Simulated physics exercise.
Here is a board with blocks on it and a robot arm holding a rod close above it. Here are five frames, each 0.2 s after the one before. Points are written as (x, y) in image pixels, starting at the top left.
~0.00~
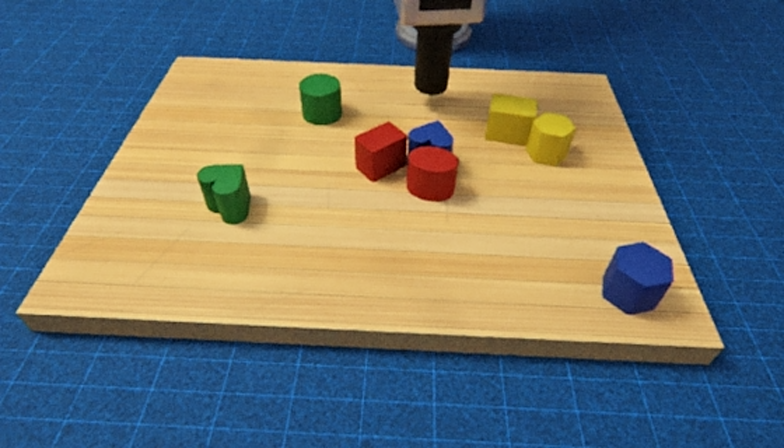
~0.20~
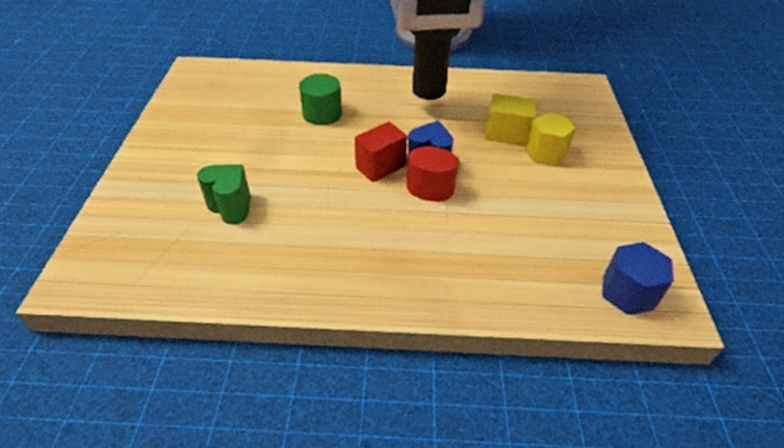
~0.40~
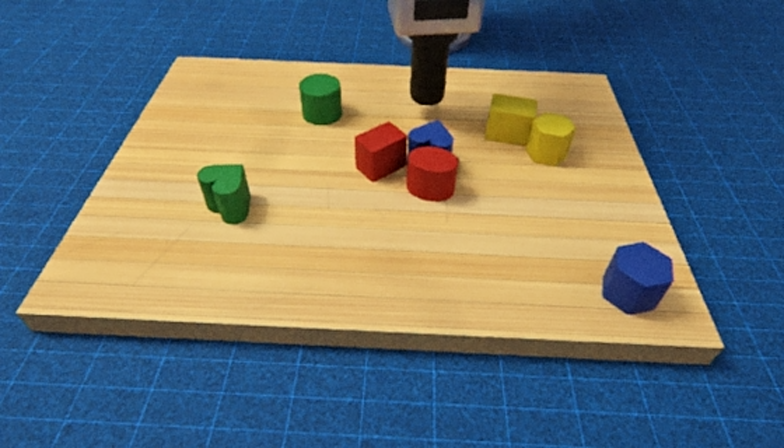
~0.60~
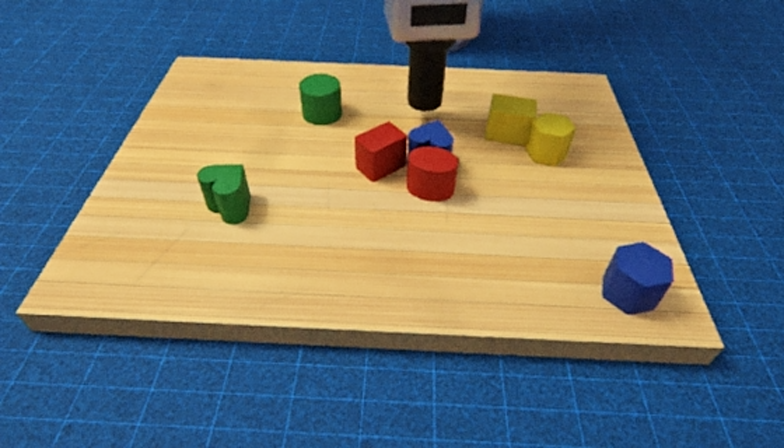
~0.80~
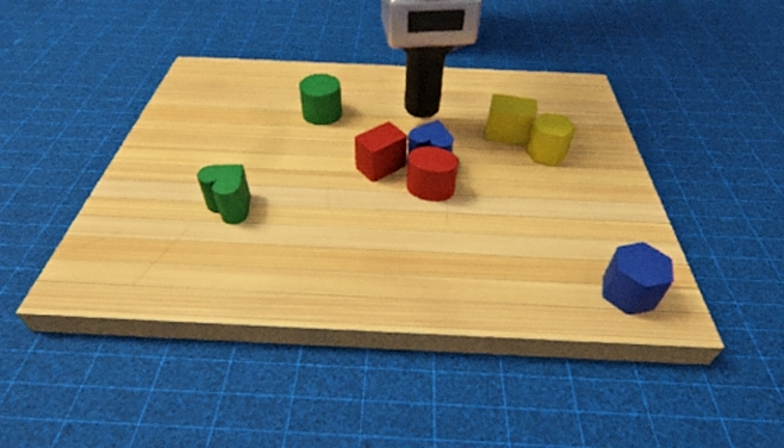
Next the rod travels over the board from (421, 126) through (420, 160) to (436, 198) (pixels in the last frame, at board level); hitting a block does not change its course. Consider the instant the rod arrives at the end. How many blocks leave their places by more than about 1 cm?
The count is two.
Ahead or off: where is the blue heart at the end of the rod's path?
I think it holds its spot in front.
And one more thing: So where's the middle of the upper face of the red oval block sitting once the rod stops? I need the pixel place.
At (453, 218).
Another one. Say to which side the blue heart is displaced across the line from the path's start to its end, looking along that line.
It goes toward the left-hand side.
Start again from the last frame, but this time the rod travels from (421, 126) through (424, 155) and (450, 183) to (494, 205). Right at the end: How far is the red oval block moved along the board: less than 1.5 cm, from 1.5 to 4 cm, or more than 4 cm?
Result: Over 4 cm.
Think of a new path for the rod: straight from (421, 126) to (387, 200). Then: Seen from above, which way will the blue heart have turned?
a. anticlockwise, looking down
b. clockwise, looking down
(a)
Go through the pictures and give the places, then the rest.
The first frame shows rod's lower end (431, 87); red rectangle (381, 136); blue heart (432, 134); red oval block (433, 158); yellow rectangle (514, 105).
The second frame shows rod (429, 92); blocks still.
The third frame shows rod (427, 97); blocks still.
The fourth frame shows rod (425, 103); blocks still.
The fifth frame shows rod (422, 109); red rectangle (381, 136); blue heart (432, 134); red oval block (433, 158); yellow rectangle (514, 105).
On the path given first. One third of the way, rod (418, 131); blue heart (436, 139); red oval block (434, 161).
Two thirds of the way, rod (427, 155); red rectangle (381, 139), turned 15° clockwise; blue heart (450, 163); red oval block (444, 187), turned 15° clockwise.
At the end, rod (438, 181); red rectangle (381, 139), turned 15° clockwise; blue heart (463, 191); red oval block (453, 218), turned 25° clockwise; yellow rectangle still.
